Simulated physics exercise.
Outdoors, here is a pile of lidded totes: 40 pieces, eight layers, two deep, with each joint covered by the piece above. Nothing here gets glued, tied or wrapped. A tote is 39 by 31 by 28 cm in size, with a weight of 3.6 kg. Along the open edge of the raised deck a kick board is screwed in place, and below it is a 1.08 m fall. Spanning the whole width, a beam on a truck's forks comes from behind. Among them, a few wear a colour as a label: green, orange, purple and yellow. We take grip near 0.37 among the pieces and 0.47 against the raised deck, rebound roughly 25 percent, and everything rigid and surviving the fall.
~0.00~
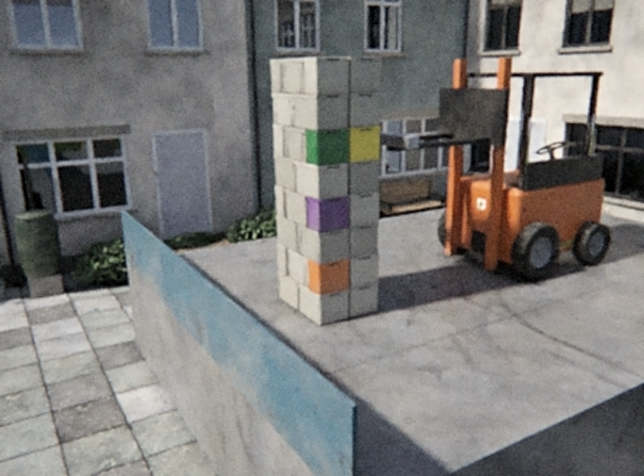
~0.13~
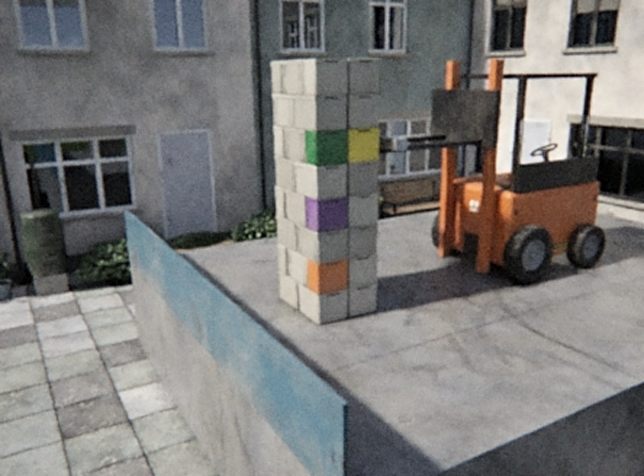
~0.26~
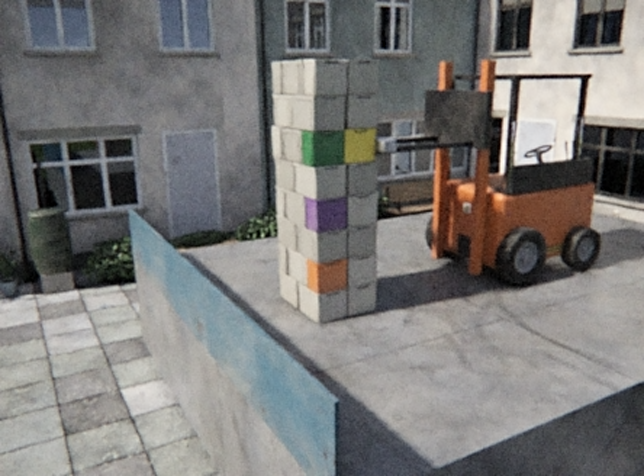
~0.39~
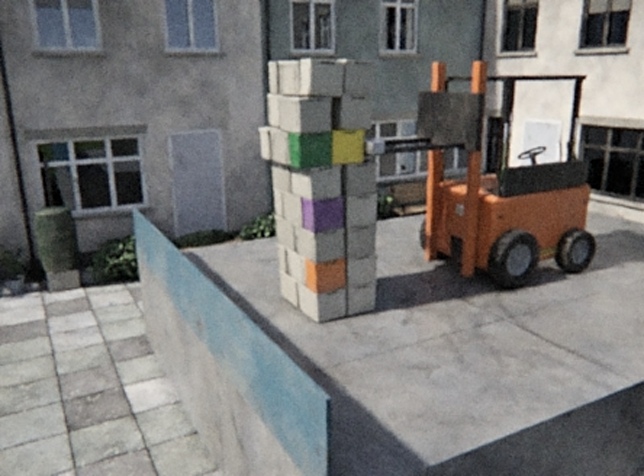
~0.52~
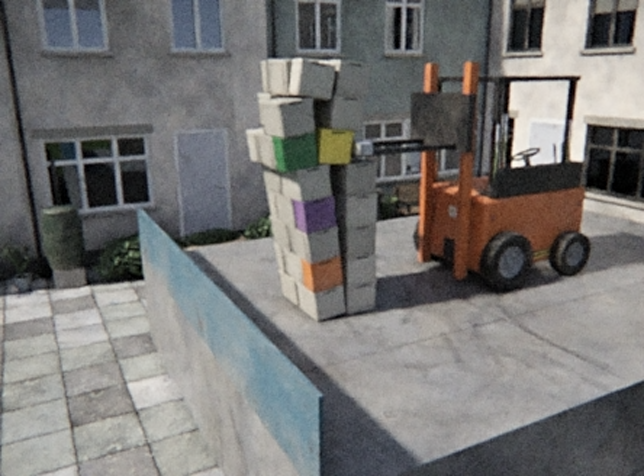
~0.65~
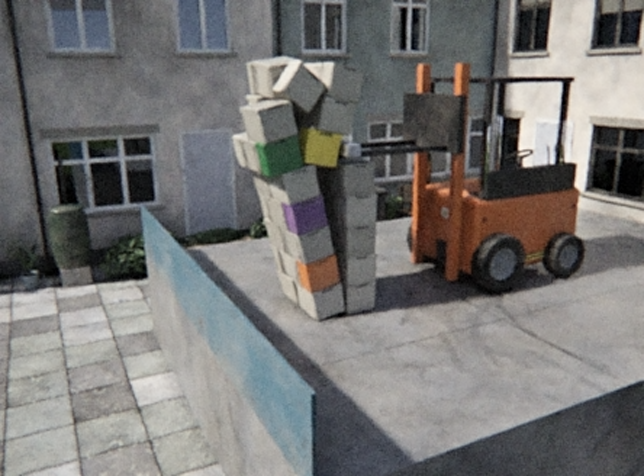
An orange forklift rolled left across a raised deck and pushed its forks into a tall stack of pale blocks, shoving the upper layers left until the stack leaned and its top blocks tilted.
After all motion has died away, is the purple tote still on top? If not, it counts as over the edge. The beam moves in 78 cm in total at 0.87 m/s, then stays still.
Yes.
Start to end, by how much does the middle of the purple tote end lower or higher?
80 cm lower.
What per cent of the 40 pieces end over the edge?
I'd put it at roughly 30 per cent of them.
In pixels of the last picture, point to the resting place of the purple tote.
At roughly (230, 322).
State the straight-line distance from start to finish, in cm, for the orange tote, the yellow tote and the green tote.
Net displacement, roughly: Orange ~ 10 cm, yellow ~ 170 cm, green ~ 350 cm.
By 1.08 s, none of the 40 totes over the edge, 28 disturbed; purple tote tilted 43°, 18 cm lower; yellow tote tilted 60°, 49 cm lower.
By 1.82 s, 7 of the 40 totes over the edge; purple tote on its side; green tote on its side.
When it is over (3.2 s), 11 of the 40 totes over the edge; purple tote on its side; yellow tote on its side; green tote on its side. In pixels of the last frame, middles, purple tote near (230, 322), yellow tote near (340, 340).
